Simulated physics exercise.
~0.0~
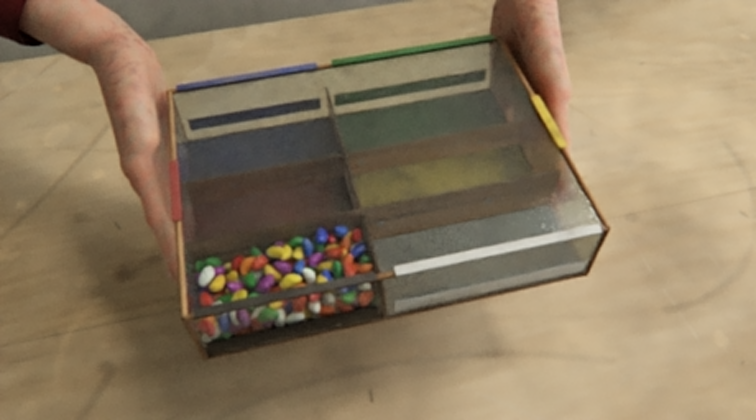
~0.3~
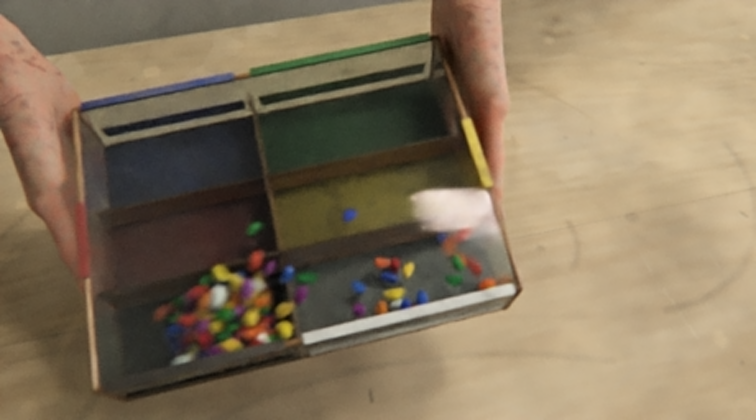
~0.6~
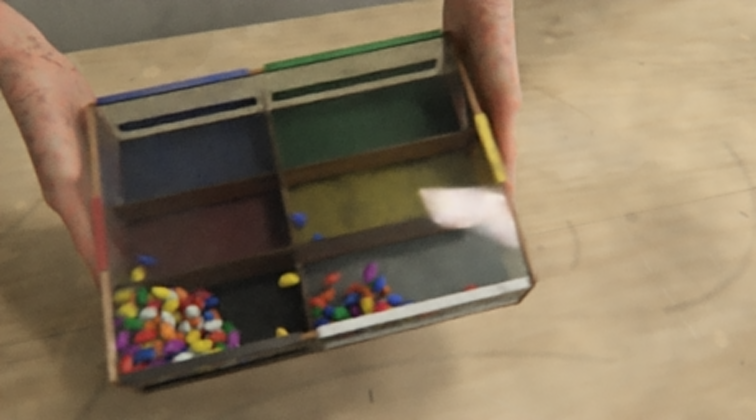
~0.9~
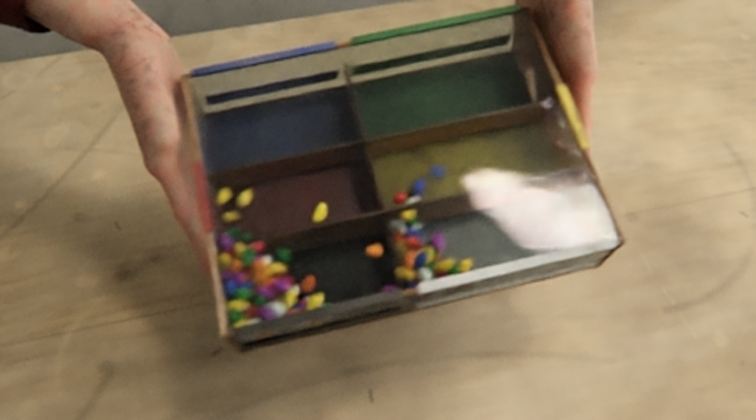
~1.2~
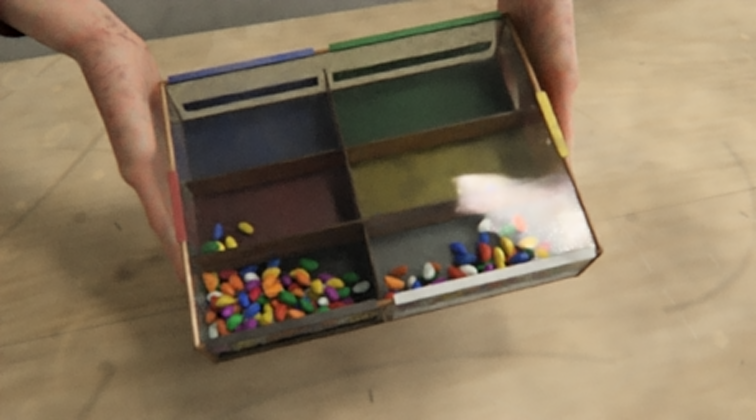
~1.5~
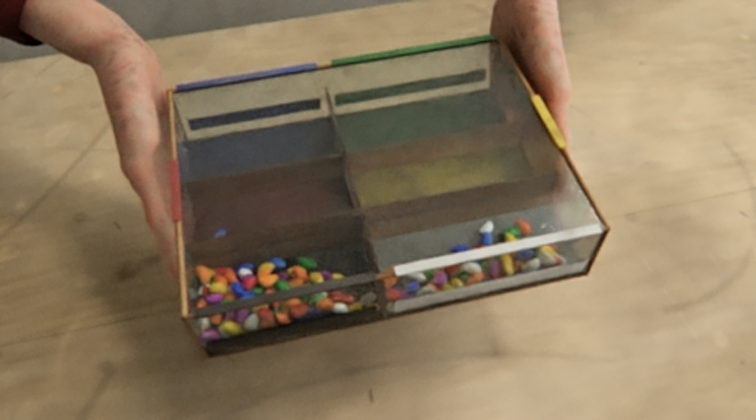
Hands tilting and shaking a clear-lidded divided box, colourful jelly beans spilling from the black section into white, then levelling it.
